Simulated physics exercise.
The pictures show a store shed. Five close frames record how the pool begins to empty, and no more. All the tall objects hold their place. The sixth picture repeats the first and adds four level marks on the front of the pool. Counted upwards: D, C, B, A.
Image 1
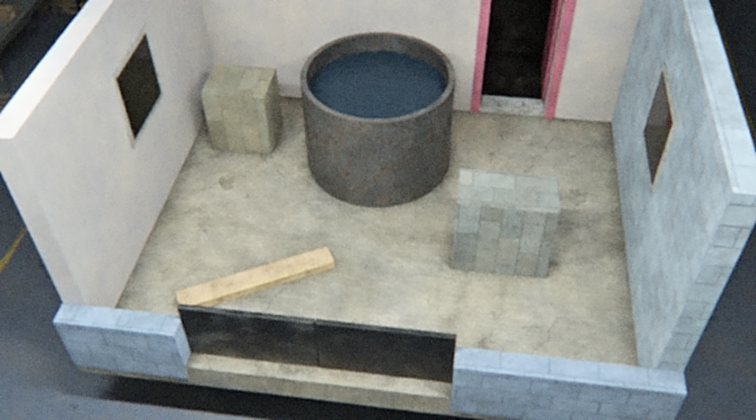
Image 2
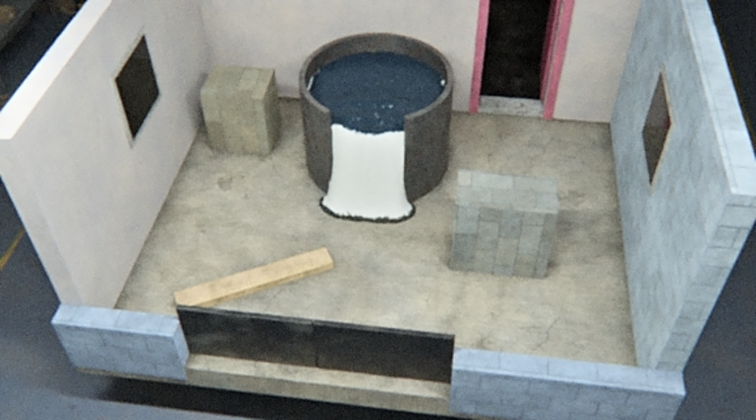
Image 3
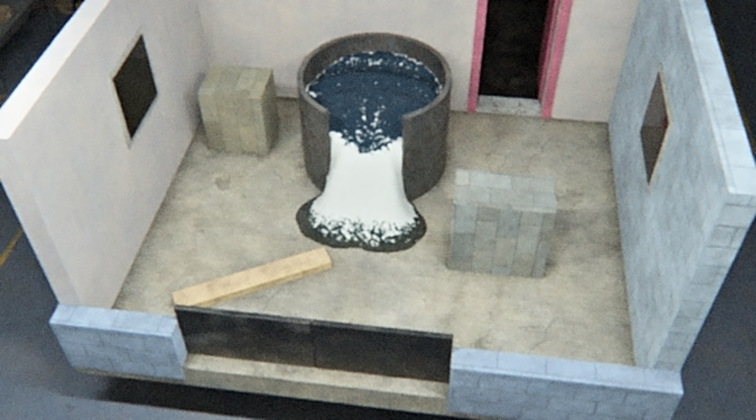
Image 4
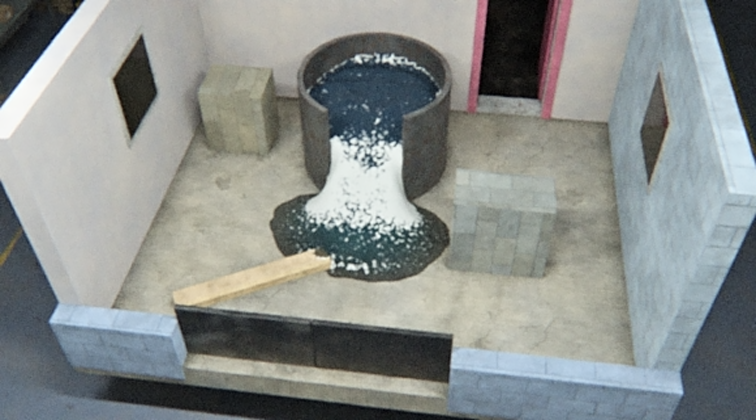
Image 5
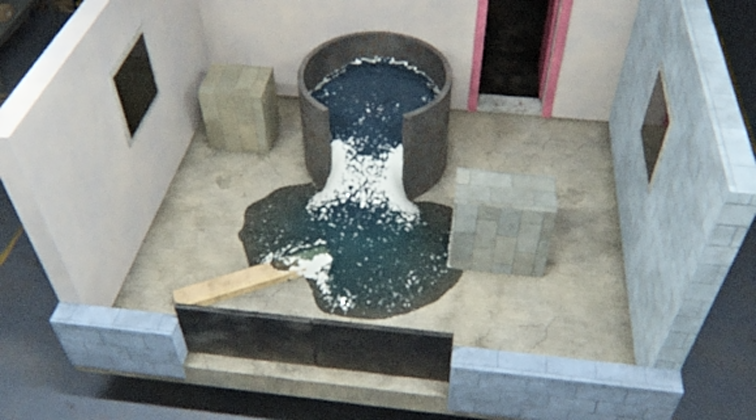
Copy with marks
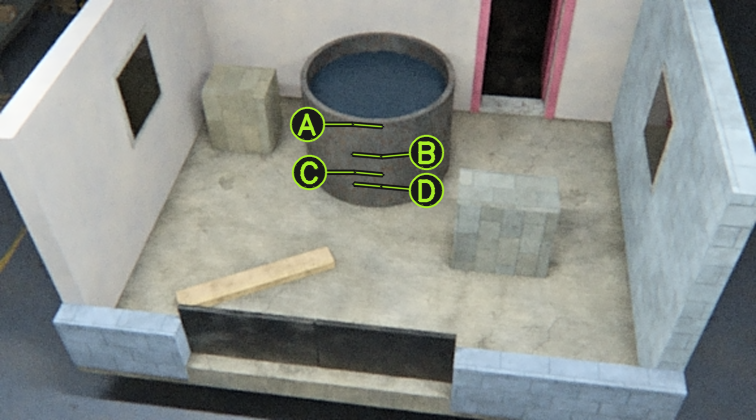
Water pouring through a gap in the front of a round grey pool, spreading across the shed floor and around a wooden plank.
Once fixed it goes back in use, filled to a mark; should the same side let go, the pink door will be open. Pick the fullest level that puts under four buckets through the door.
I would pick level B.
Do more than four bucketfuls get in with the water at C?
No, that is safe.
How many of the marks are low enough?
Three of the four.
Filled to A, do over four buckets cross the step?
Yes, it does.
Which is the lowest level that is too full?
A it is.
On the marked copy, A at (366, 125); B at (367, 155); C at (368, 173); D at (368, 185); from the bottom up D, C, B, A.
If A is chosen, about 8 bucketfuls get in.
If B is chosen, a splash gets over, under a bucket.
If C is chosen, nothing gets over.
If D is chosen, nothing gets over.
